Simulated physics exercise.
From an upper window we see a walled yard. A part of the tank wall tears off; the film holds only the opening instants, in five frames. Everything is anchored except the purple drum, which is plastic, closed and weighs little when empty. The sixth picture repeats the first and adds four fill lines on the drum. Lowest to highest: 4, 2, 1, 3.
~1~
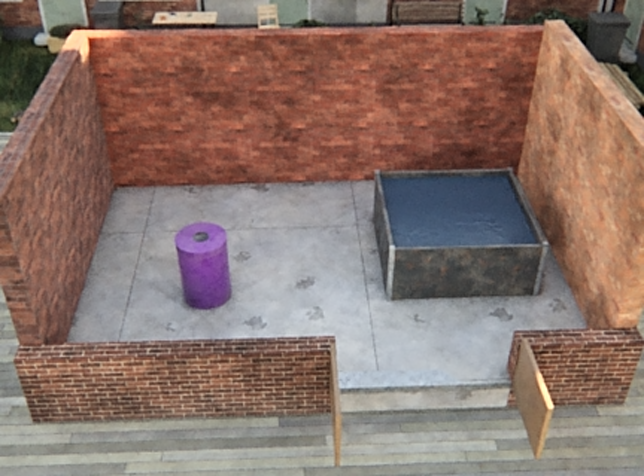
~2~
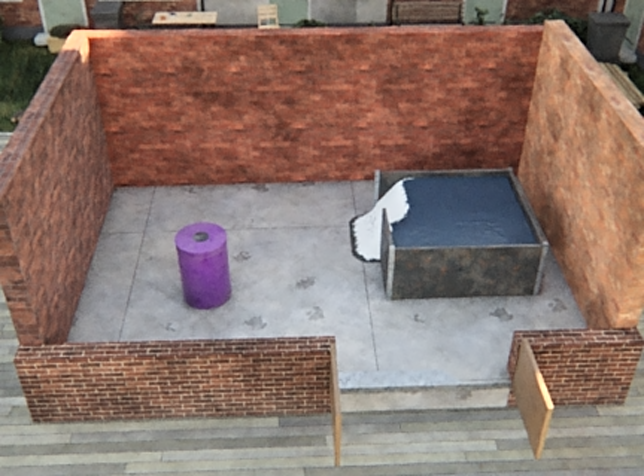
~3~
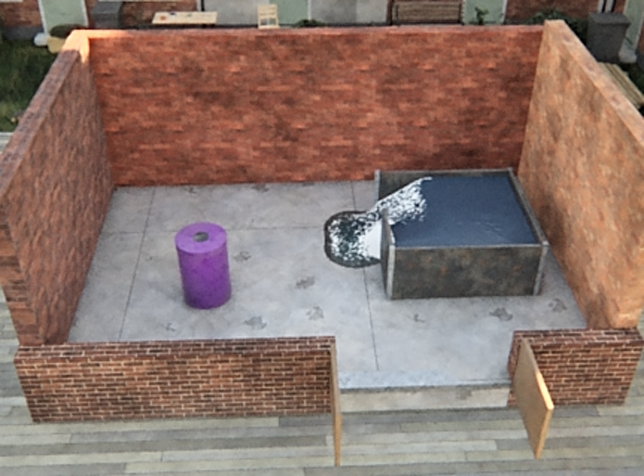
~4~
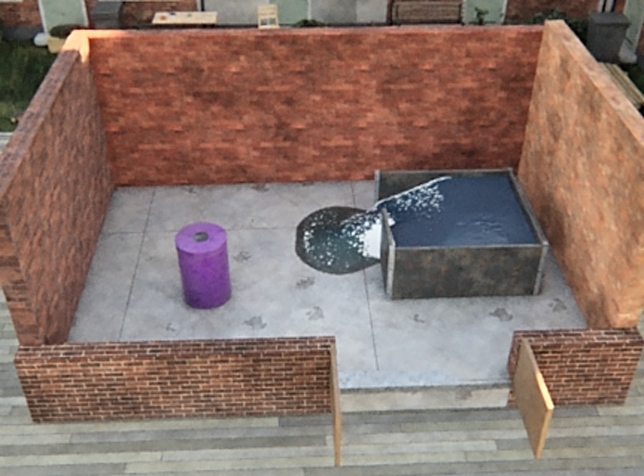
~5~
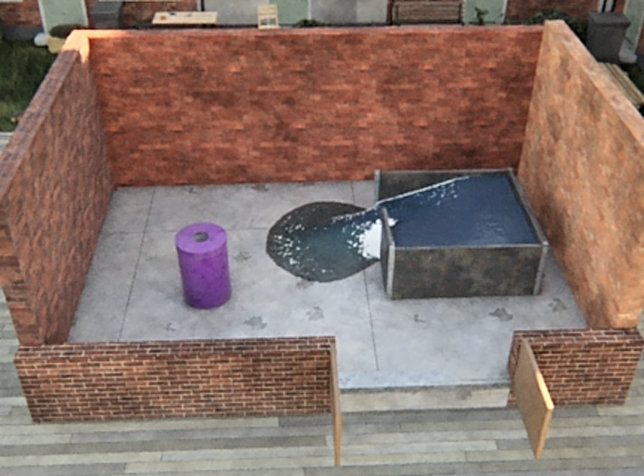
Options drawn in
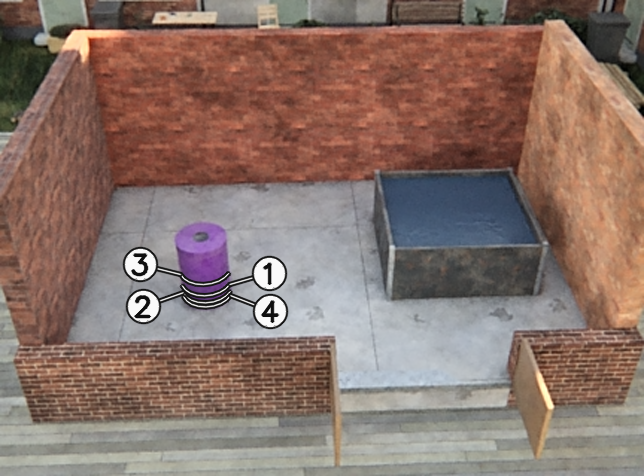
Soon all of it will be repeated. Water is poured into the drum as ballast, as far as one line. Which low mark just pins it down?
1 is the one.
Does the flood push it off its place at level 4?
Yes, it does.
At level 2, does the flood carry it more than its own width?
Yes.
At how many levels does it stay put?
Two.
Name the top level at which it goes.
That would be 2.
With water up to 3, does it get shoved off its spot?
No.
On the marked copy, 1 at (204, 295); 2 at (205, 302); 3 at (203, 284); 4 at (205, 306); from the bottom up 4, 2, 1, 3.
If 1 is chosen, it does not move.
If 2 is chosen, it is pushed about 3 times its own width away.
If 3 is chosen, it does not move.
If 4 is chosen, it is pushed about twice its own width away.
